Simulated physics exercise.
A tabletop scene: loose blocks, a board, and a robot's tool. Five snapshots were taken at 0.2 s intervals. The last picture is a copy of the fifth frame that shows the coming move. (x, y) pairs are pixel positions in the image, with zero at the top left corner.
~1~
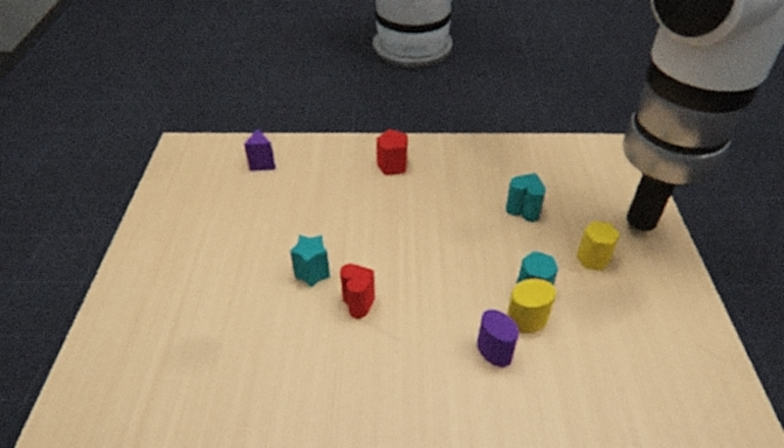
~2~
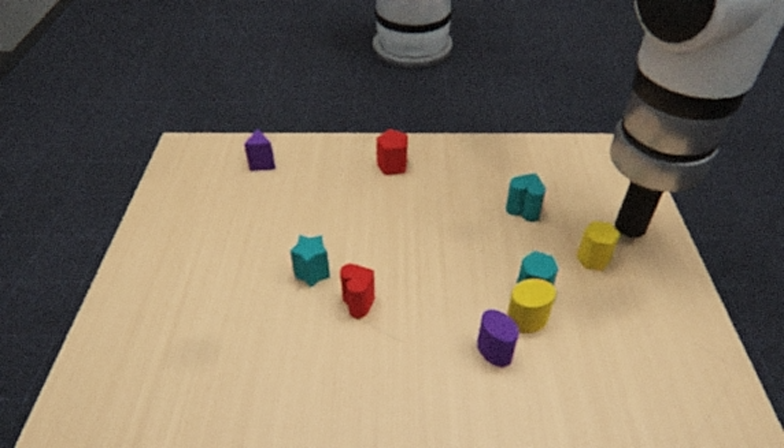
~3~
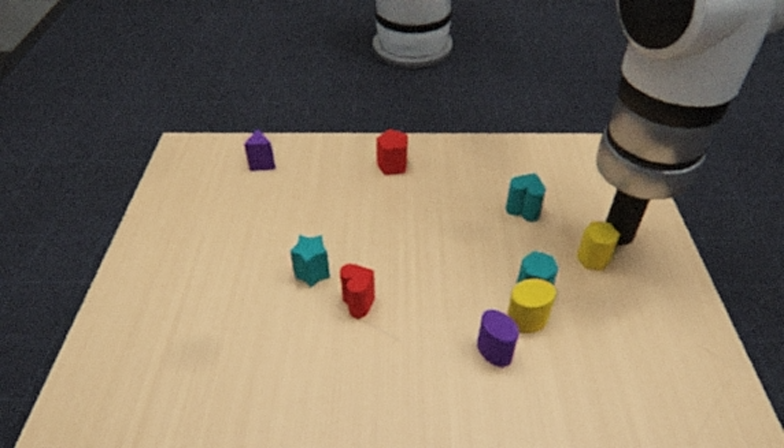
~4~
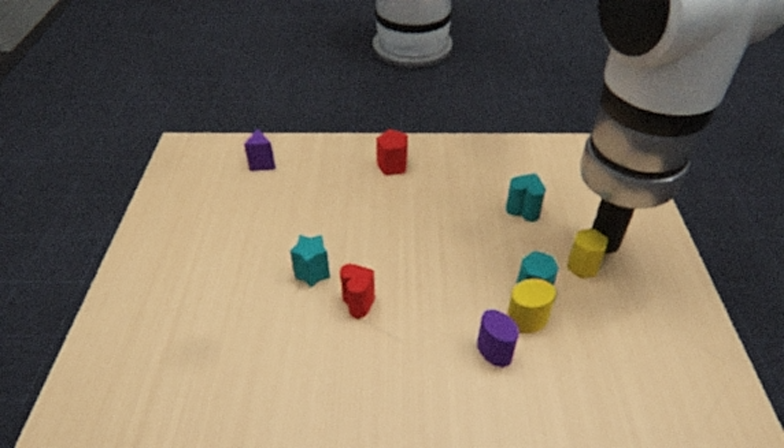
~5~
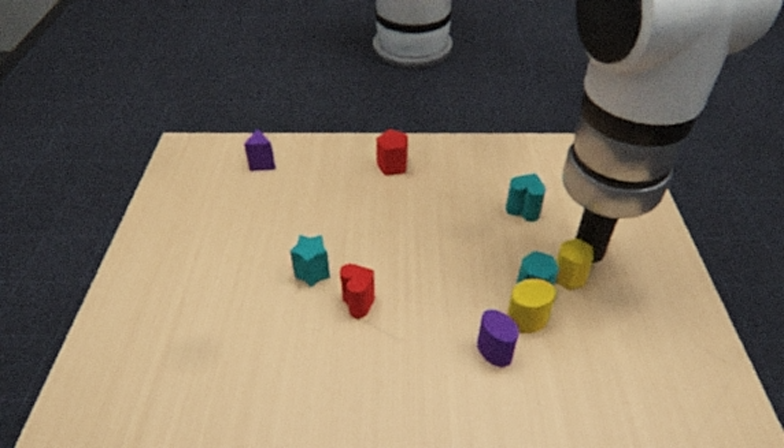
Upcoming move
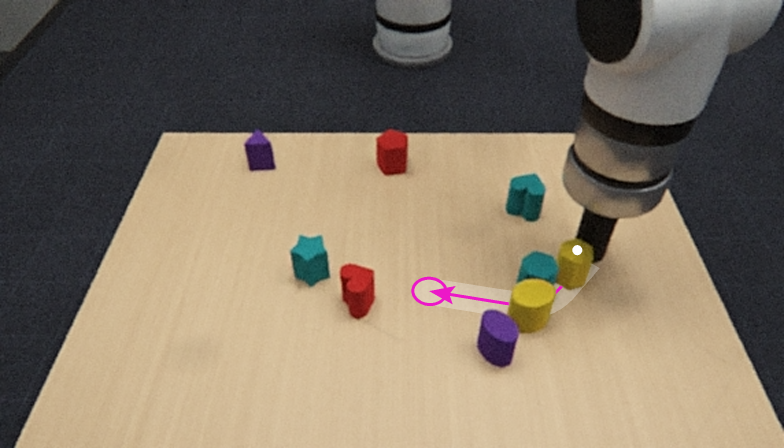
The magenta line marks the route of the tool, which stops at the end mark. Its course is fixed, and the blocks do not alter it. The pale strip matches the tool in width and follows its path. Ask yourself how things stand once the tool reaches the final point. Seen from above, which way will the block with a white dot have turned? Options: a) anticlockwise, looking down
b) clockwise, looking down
a (anticlockwise, looking down)
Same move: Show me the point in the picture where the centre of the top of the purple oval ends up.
The answer is (487, 346).
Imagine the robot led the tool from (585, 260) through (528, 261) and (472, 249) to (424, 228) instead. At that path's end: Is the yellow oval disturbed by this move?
The answer is that it remains undisturbed.
The line goes from (585, 260) over (552, 295) and (493, 301) to (429, 291); the dot is on the yellow six-sided block.
The first path, step by step. One third of the way, tool at (554, 287); purple oval at (498, 328); yellow oval at (523, 306), turned 25° anticlockwise; turquoise six-sided block at (494, 274), turned 20° clockwise; yellow six-sided block at (530, 278), turned 30° clockwise.
Two thirds of the way, tool at (494, 293); purple oval at (487, 346), turned 35° clockwise; yellow oval at (509, 320), turned 70° anticlockwise; turquoise six-sided block at (451, 274), turned 110° clockwise; yellow six-sided block at (477, 295).
At the end, tool at (430, 283); purple oval at (487, 346), turned 35° clockwise; yellow oval at (509, 320), turned 70° anticlockwise; turquoise six-sided block at (399, 273), turned 100° clockwise; yellow six-sided block at (469, 298), turned 25° anticlockwise.
